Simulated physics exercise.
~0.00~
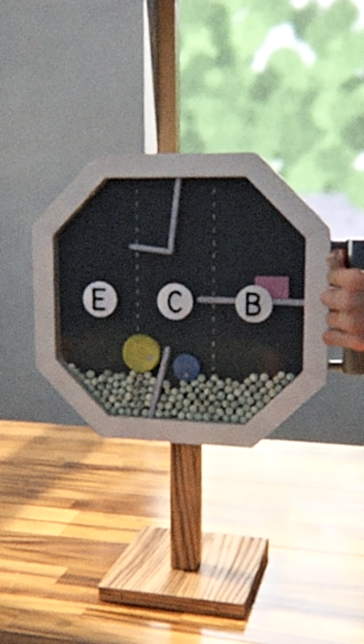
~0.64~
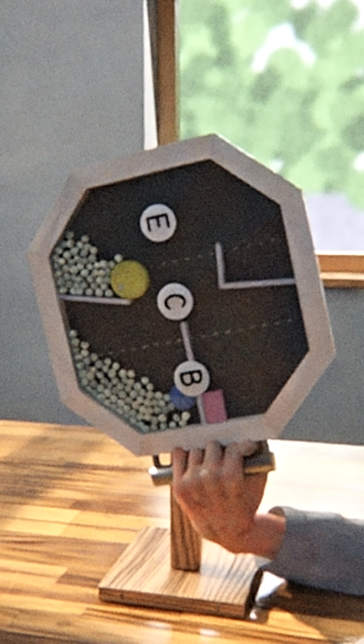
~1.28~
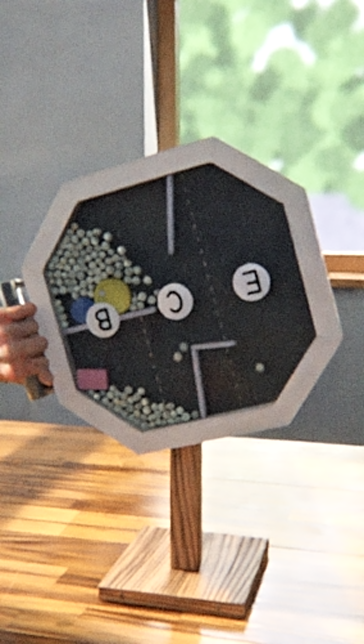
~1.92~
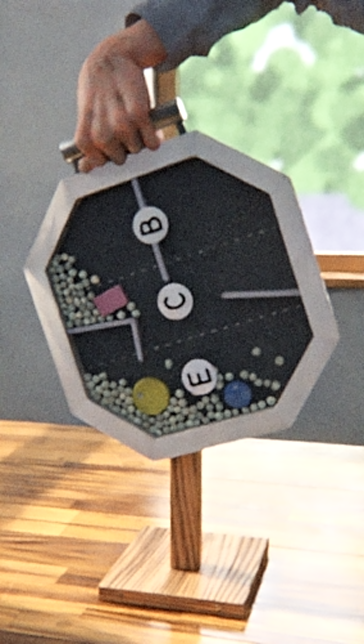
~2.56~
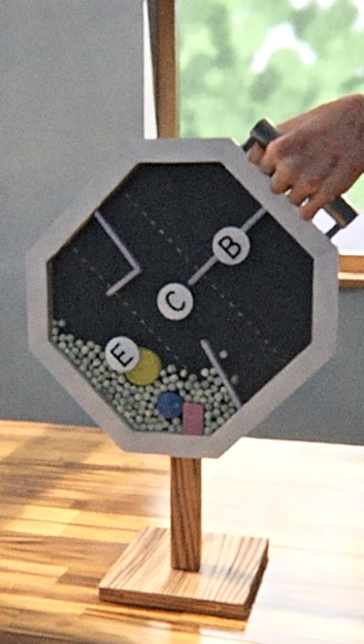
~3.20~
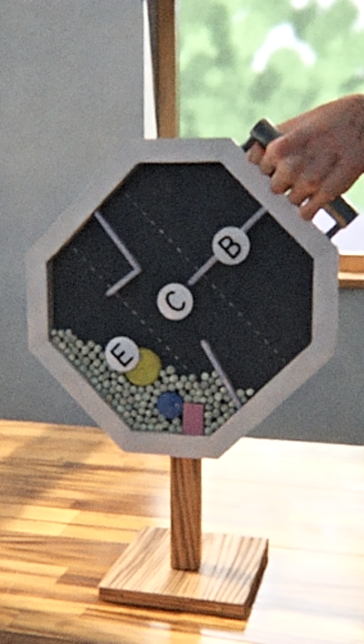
At the start, an upright eight-sided case of white balls stands on a wooden table, a hand gripping its handle at the right while a pink block sits on an inner wall near B. The hand turns the case clockwise, and the balls split into two heaps on the left. As the handle swings up the left side, yellow and blue discs gather near B. With the handle on top, both discs lie low near E, while the block rests on a left ledge. Turned further, the case stops with the balls settled low and both discs and the block in strip E.
